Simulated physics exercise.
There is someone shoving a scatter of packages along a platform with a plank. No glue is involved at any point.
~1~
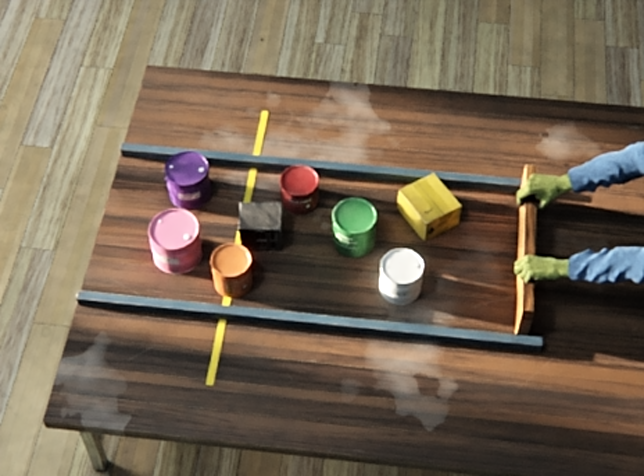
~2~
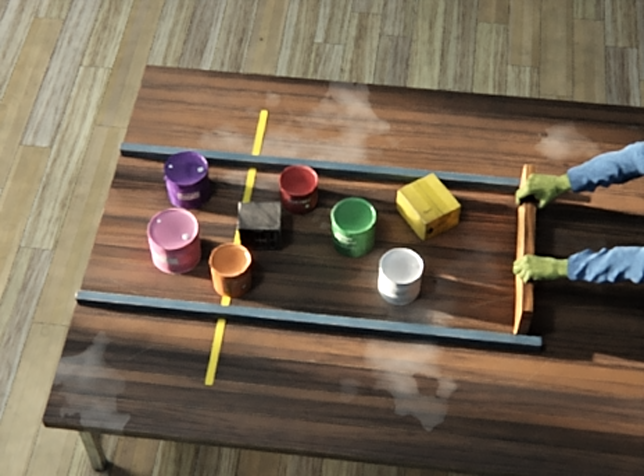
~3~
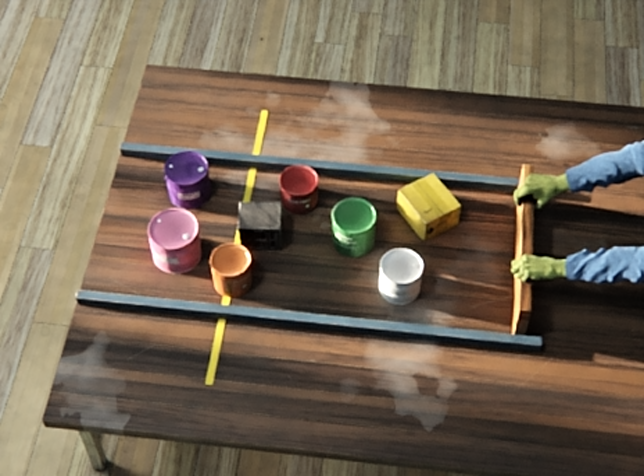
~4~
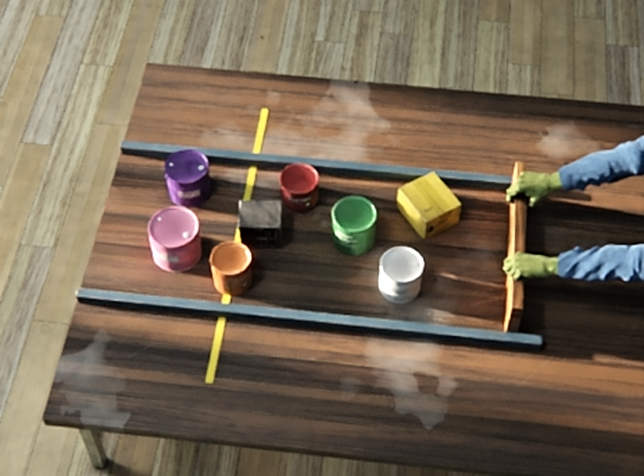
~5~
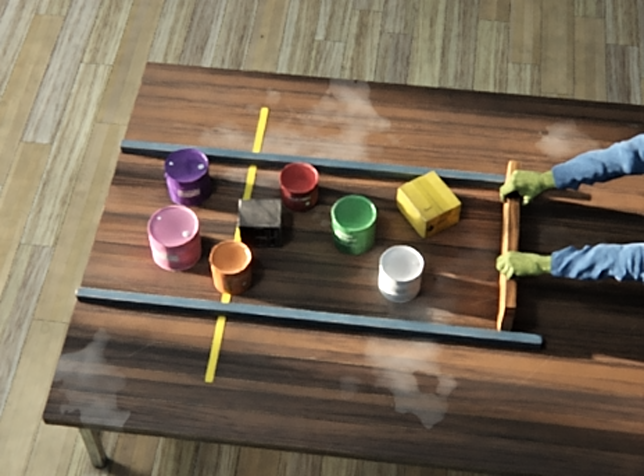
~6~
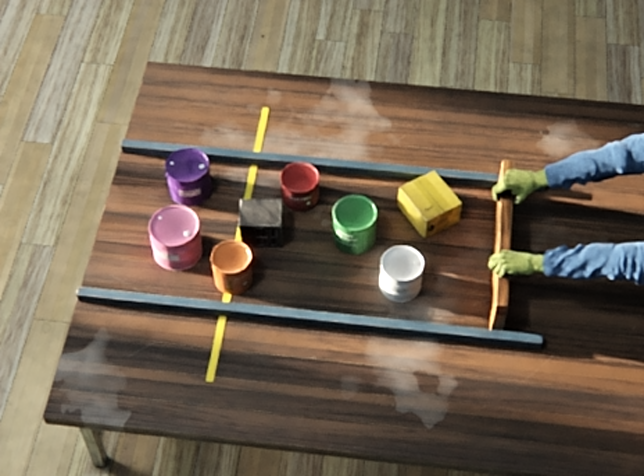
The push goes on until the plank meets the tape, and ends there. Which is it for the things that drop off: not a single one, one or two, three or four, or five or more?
It is not a single one.
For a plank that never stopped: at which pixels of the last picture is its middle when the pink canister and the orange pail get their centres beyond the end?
For the pink canister at (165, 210), for the orange pail at (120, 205).
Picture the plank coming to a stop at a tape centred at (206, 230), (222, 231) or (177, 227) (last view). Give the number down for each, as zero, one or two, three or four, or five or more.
Result per tape, in order - none / none / just one or two.
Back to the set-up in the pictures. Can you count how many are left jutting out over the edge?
As for overhanging, the count is 0.
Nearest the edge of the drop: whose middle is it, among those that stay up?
That's the purple canister.
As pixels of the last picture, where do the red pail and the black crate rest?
Red pail: (188, 178); black crate: (179, 224).
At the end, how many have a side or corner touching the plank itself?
I count 3 of them.
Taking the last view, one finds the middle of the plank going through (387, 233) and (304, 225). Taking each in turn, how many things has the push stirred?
The count reaches 2 first and 5 second.
Soon after, none off yet; purple canister at rest near (189, 177); pink canister at rest near (176, 238); orange pail at rest near (233, 268).
At rest, the number that fall off is zero.
